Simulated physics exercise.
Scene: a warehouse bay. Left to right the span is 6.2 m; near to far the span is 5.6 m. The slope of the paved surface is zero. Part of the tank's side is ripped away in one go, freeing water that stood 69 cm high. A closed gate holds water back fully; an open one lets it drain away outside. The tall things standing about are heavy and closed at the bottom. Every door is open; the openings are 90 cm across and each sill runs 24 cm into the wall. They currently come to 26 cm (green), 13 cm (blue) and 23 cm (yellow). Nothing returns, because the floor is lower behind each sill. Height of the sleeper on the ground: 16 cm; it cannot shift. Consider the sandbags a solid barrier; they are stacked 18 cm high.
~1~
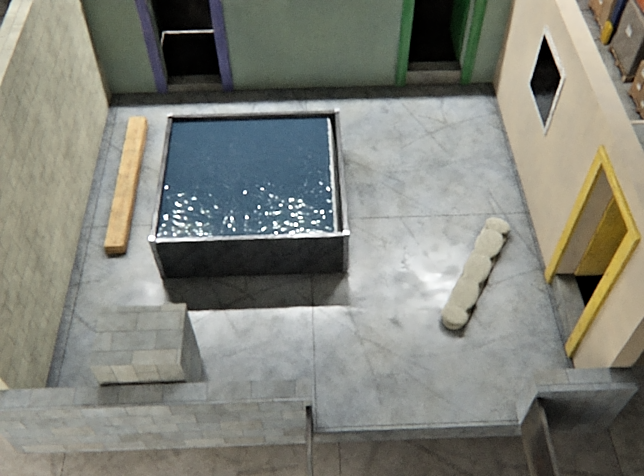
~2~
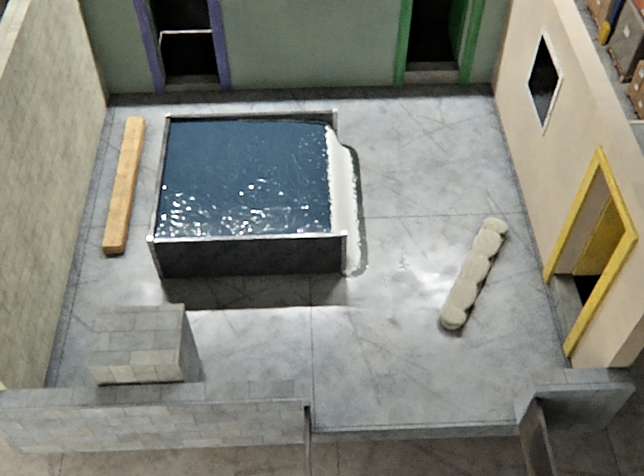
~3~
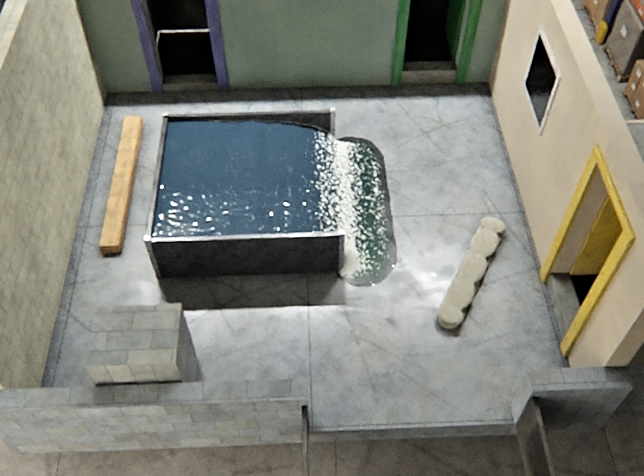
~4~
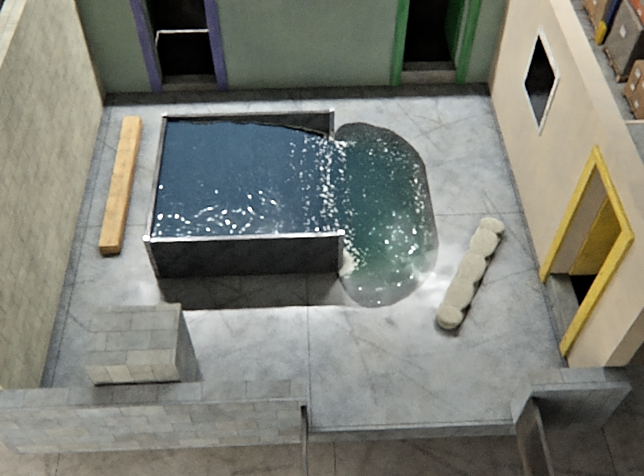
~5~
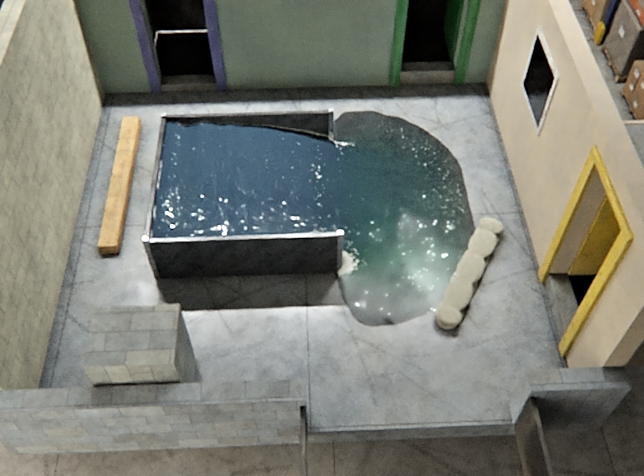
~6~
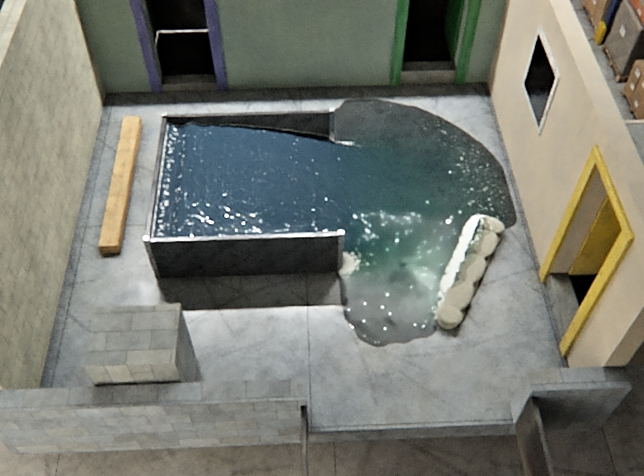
We see a walled bay from above, where a square tank of dark water opens along its right side; water pours out, spreads across the grey floor in a widening pool and washes against the row of pale sandbags.
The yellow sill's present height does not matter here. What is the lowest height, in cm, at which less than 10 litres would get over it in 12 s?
About 11 cm.
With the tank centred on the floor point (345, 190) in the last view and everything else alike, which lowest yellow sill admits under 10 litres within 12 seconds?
Minimum: Approx. 12.0 cm.
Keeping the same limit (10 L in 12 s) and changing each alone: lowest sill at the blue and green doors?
Close to 15 cm (blue) and close to 32 cm (green).
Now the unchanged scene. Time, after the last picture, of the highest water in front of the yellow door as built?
Roughly 1.8 s.
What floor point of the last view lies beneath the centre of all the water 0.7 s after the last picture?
It lies near (328, 206) in the last picture.
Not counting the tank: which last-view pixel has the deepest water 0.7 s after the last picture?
Check close to (516, 198).
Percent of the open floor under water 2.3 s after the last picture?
Wet: Close to 55 %.
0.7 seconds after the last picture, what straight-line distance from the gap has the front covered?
Around 3.6 m out.
Then, 0.7 s after the last picture water covers 35 % of the floor, deepest (51 cm) near (516, 198); it has not reached the yellow door.
Then, 2.3 s after the last picture water covers 55 % of the floor, deepest (42 cm) near (485, 89); 13 cm at the yellow door, 0 litres in over its 23 cm sill.
Then, 11.3 s after the last picture water covers 95 % of the floor, deepest (14 cm) near (81, 420); 5 cm at the yellow door, 0 litres in over its 23 cm sill.
At the yellow door as built, the water peaked near 16 cm, 1.7 s after the last picture.
With a sill of 10 cm, 15 litres would have come in within the 12 s; with 13.5 cm, 3 litres. So under 10 litres takes about 11 cm.
